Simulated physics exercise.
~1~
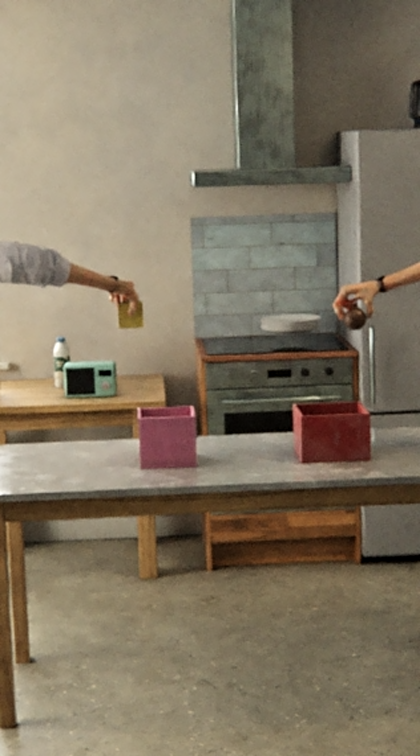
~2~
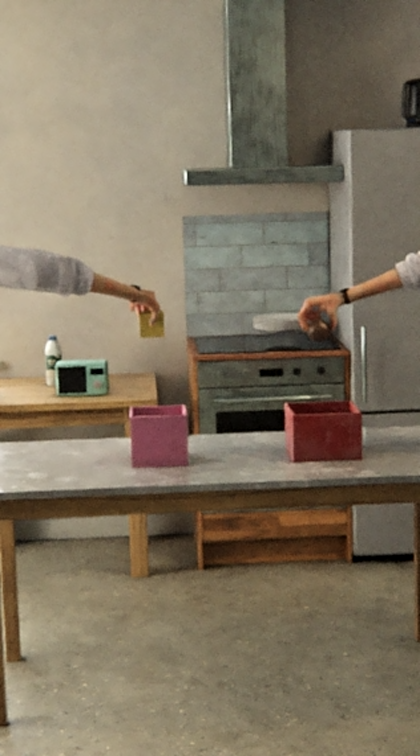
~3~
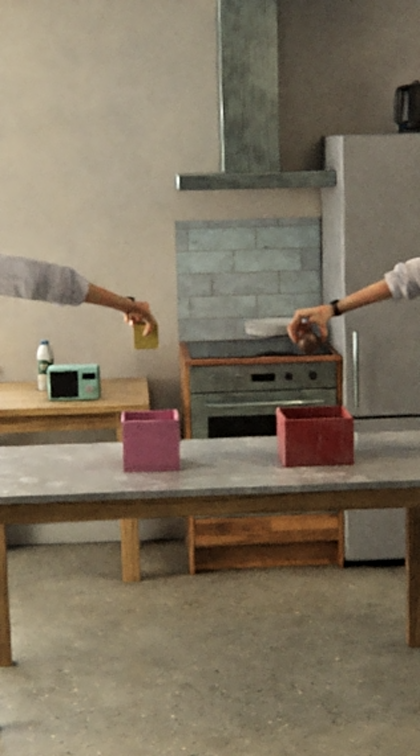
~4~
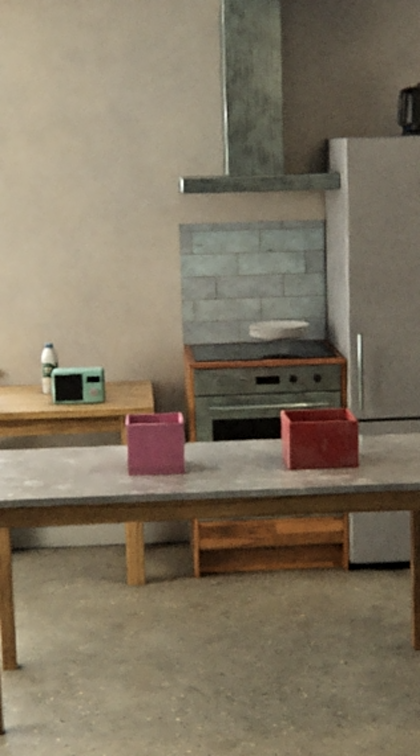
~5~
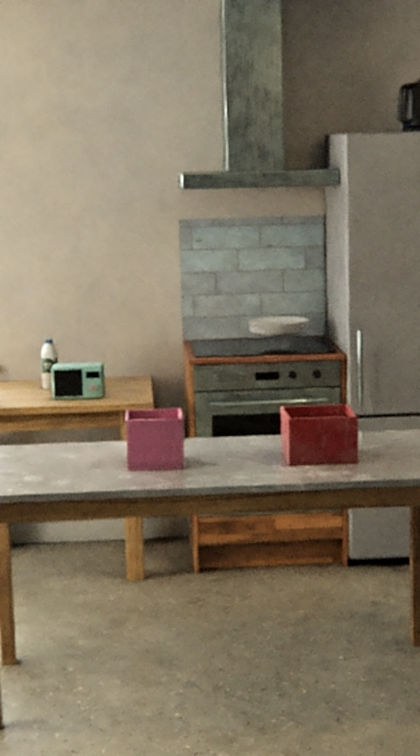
We see two hands reach in from opposite sides of a kitchen, holding a yellow block and a round brown onion above a pink box and a red box on a table; the hands move slightly inward, then both hands and objects are gone, leaving the boxes standing.
